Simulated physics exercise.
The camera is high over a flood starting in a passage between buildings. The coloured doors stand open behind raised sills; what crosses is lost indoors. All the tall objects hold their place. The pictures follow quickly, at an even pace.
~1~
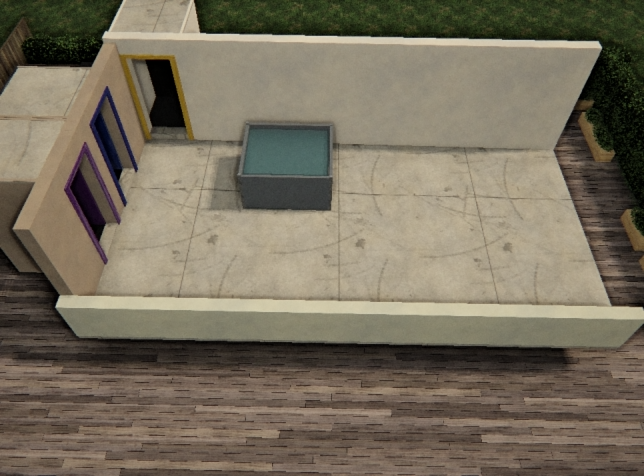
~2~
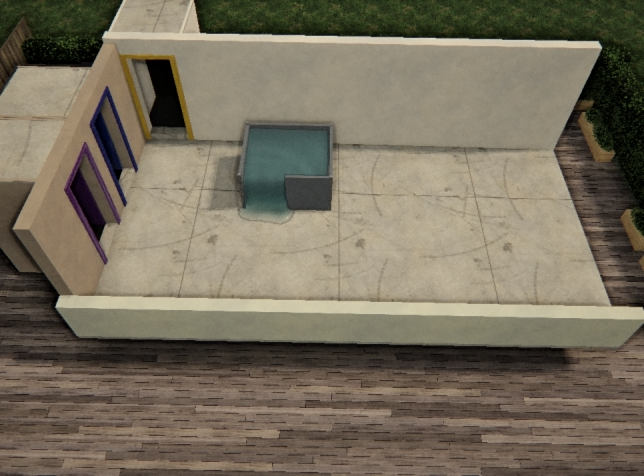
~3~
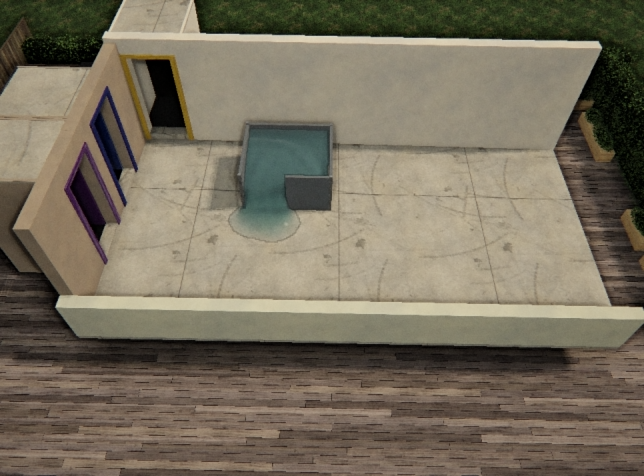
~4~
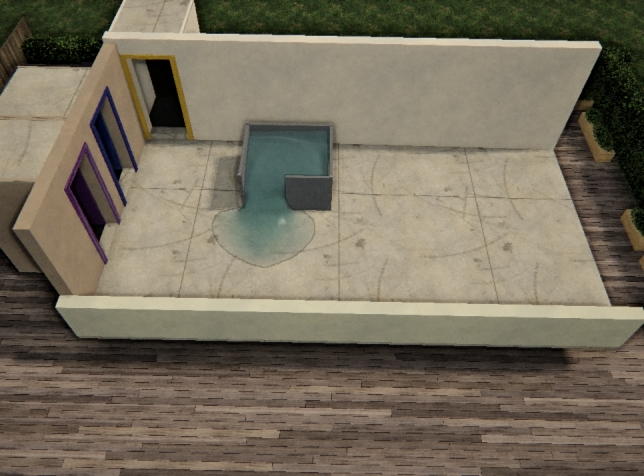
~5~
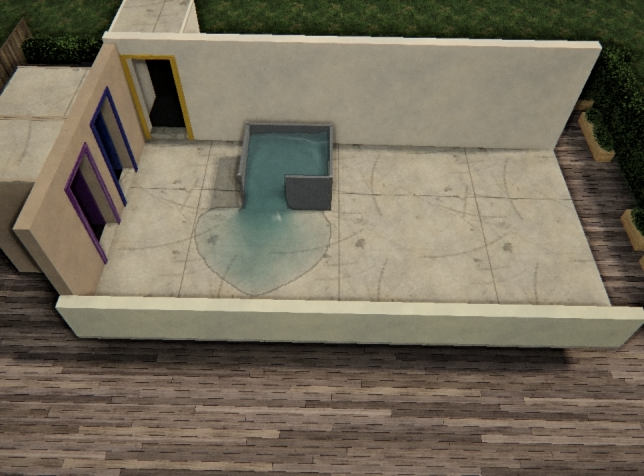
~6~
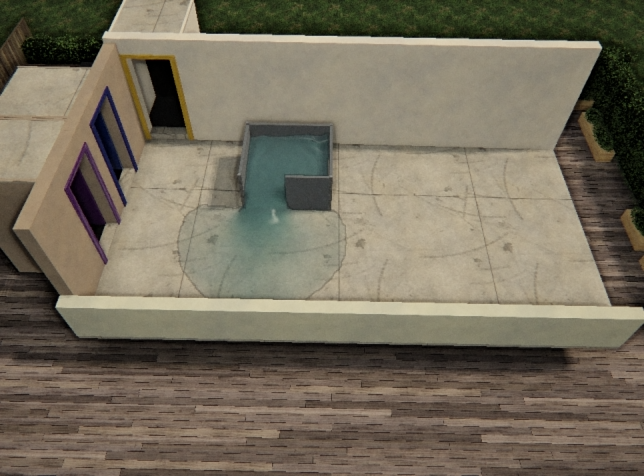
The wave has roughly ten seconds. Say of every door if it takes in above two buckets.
One by one: The purple door floods; the yellow door holds within the limit; the blue door holds within the limit.
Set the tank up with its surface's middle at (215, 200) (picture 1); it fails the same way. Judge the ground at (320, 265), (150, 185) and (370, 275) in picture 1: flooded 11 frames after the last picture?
In that order: Covered, awash, flooded.
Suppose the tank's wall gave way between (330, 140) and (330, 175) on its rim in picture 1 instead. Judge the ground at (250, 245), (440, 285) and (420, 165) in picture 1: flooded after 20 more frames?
As listed: Dry, covered, awash.
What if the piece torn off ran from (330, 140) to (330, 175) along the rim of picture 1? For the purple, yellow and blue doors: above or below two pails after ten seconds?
Then: The purple door keeps below it, the yellow door is under, the blue door keeps below it.
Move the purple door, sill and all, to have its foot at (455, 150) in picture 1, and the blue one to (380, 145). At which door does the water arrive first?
That is the one in yellow.
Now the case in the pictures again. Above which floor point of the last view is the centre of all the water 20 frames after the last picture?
Close to (269, 247).
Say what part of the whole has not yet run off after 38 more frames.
Roughly 88 per cent.
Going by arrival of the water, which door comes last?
Last comes the door marked yellow.
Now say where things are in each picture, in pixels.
The first picture shows the open tank at (288, 152) is whole and still.
In the second picture, the front is at (289, 217), out from the gap at (266, 197).
In the third picture, the front is at (275, 239), out from the gap at (266, 198).
In the fourth picture, water pours out at (266, 199) and has run to (270, 263).
In the fifth picture, water pours out at (266, 199) and has run to (251, 291).
In the sixth picture, the front is at a hidden place, out from the gap at (266, 199).
A moment on, water covers 25 % of the floor; the purple door not reached, the yellow door not reached, the blue door not reached.
Next, water covers 30 % of the floor; the purple door under two buckets in, the yellow door not reached, the blue door not reached.
Then, water covers 55 % of the floor; the purple door under two buckets in, the yellow door not reached, the blue door wet at the sill, nothing in.
Later, water covers 75 % of the floor; the purple door over two buckets in, the yellow door wet at the sill, nothing in, the blue door wet at the sill, nothing in.
In the end, water covers 90 % of the floor; the purple door over two buckets in, the yellow door wet at the sill, nothing in, the blue door wet at the sill, nothing in.
